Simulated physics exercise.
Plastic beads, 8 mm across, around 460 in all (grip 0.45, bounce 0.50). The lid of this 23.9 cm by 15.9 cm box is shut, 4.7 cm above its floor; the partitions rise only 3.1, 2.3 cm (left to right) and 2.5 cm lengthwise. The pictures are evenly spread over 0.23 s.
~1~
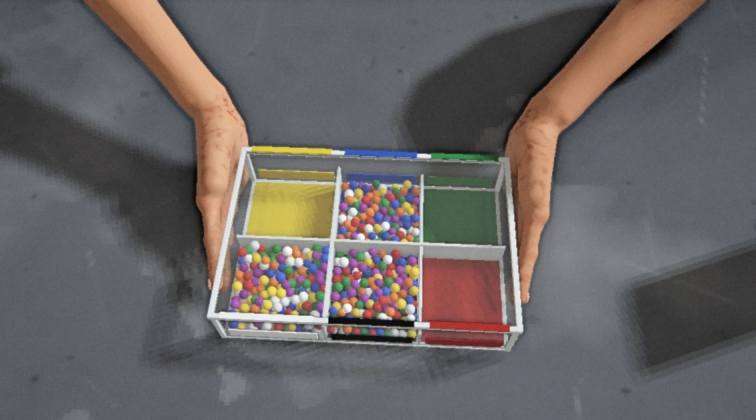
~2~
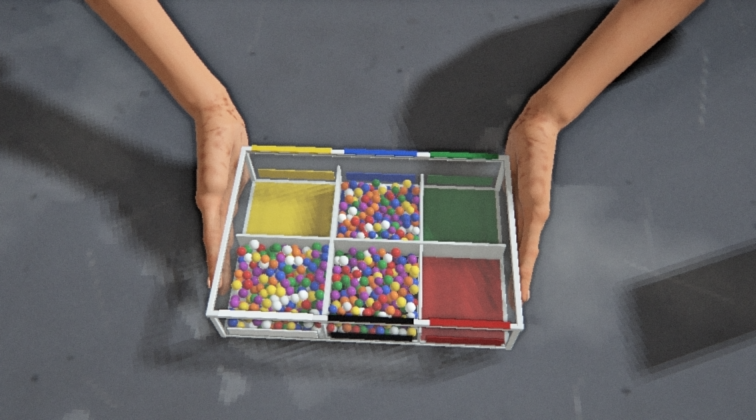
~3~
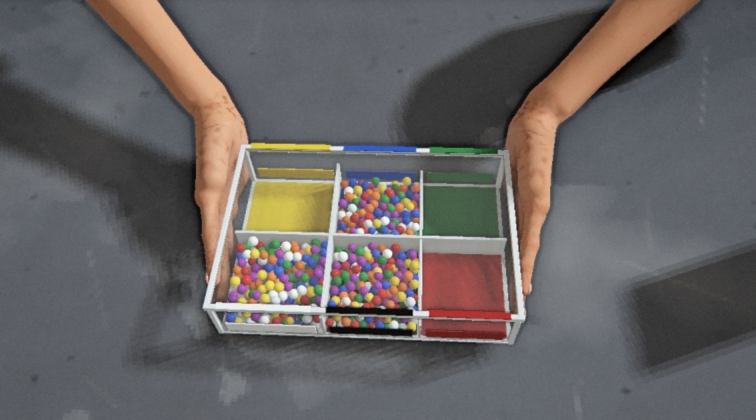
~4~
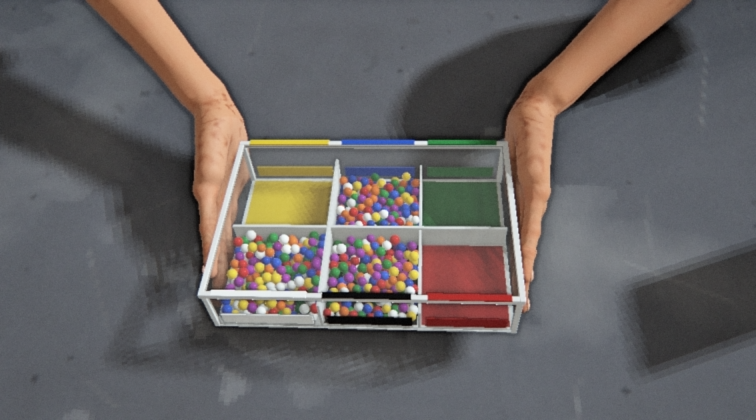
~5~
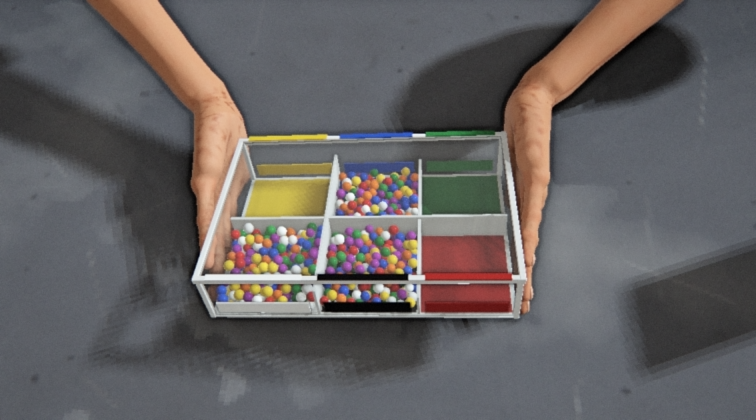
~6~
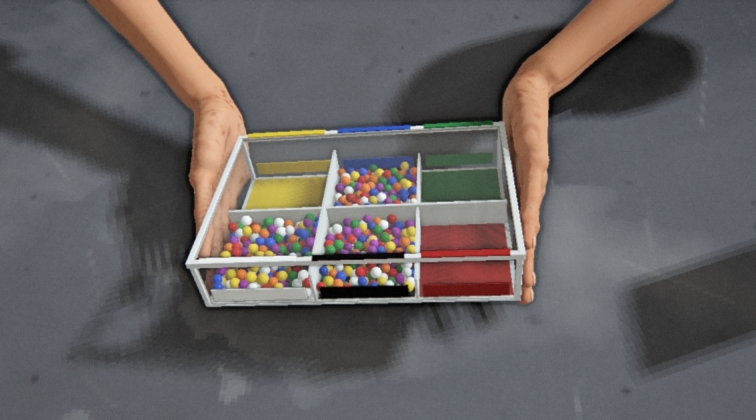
Two hands slowly tilt a clear divided box of colourful beads, raising its front edge.
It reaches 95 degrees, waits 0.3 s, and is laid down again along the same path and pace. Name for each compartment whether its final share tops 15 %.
Red under, blue over, green under, yellow over, white under, black under.
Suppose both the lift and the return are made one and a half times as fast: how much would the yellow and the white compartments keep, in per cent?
Yellow 50, white 10.
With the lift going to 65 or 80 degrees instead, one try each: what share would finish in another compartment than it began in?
About 20 and 45 per cent.
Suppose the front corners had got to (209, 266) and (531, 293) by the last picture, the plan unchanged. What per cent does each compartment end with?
Red 0; blue 40; green 30; yellow 25; white 0; black 5.
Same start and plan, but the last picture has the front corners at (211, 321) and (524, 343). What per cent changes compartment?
Then about 35 per cent.
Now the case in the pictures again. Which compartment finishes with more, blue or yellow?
The yellow one has more.
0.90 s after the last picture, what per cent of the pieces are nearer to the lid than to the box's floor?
Some 60 per cent.
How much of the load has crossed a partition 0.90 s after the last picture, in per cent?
About 55 per cent.
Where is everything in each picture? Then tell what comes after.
In the first picture, box tilt 0 degrees, front corners at (213, 314) and (517, 328); blue 25 %, white 40 %, black 30 %.
In the second picture, box tilt 1 degrees, front corners at (212, 312) and (517, 325).
In the third picture, box tilt 4 degrees, front corners at (210, 305) and (518, 316), lowest corner left back.
In the fourth picture, box tilt 8 degrees, front corners at (205, 293) and (519, 299), lowest corner left back.
In the fifth picture, box tilt 14 degrees, front corners at (199, 278) and (520, 277), lowest corner left back.
In the sixth picture, box tilt 19 degrees, front corners at (193, 262) and (519, 253), lowest corner left back; blue 25 %, white 40 %, black 30 %.
Then, 0.90 s after the last picture, tilt 95 degrees; blue 40 %, yellow 40 %, white 15 %, black 5 %.
Then, 1.51 s after the last picture, tilt 49 degrees; blue 40 %, yellow 55 %, white 5 %, black 5 %.
Then, 2.16 s after the last picture, tilt 0 degrees; blue 40 %, yellow 55 %, white 5 %, black 5 %.
In the end, red 0 %, blue 40 %, green 0 %, yellow 55 %, white 5 %, black 5 %.
